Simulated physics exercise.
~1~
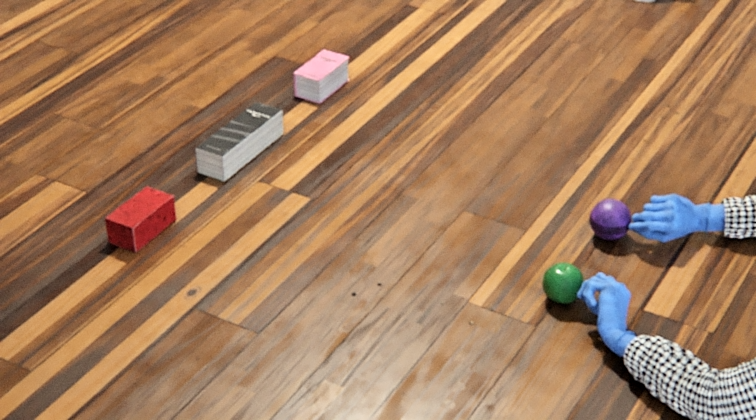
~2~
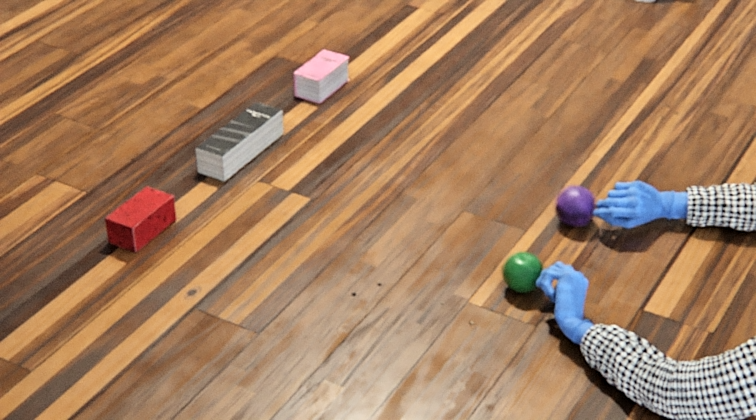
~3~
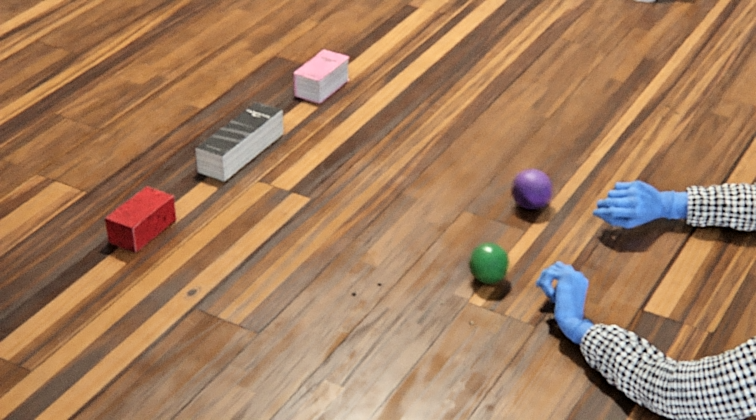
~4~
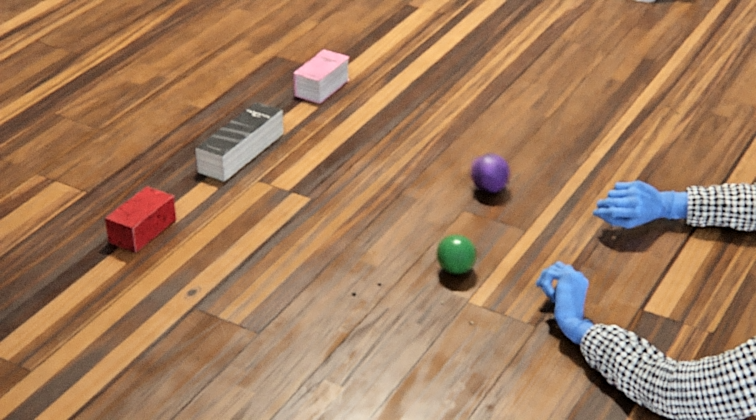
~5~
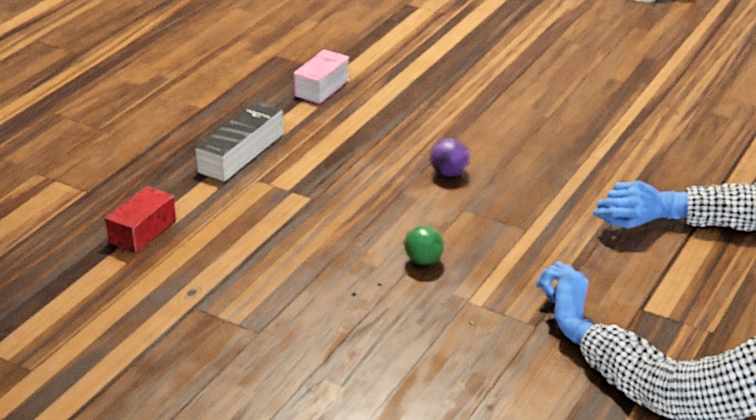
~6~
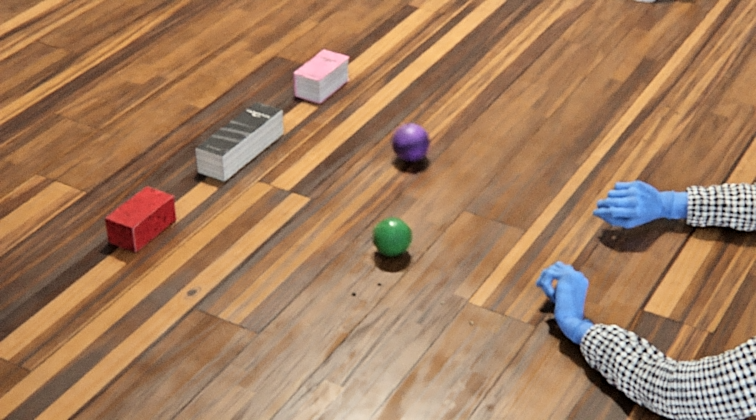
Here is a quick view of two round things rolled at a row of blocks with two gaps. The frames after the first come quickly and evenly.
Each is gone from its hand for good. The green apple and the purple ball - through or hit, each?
Calls: Green apple: Through; purple ball: Through.
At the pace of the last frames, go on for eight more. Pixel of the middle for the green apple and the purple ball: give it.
(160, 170) and (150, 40).
Then, 0.62 s on from there, green apple heading on near (100, 158); purple ball heading on near (81, 15).
In the end, the green apple rolls through; the purple ball rolls through.
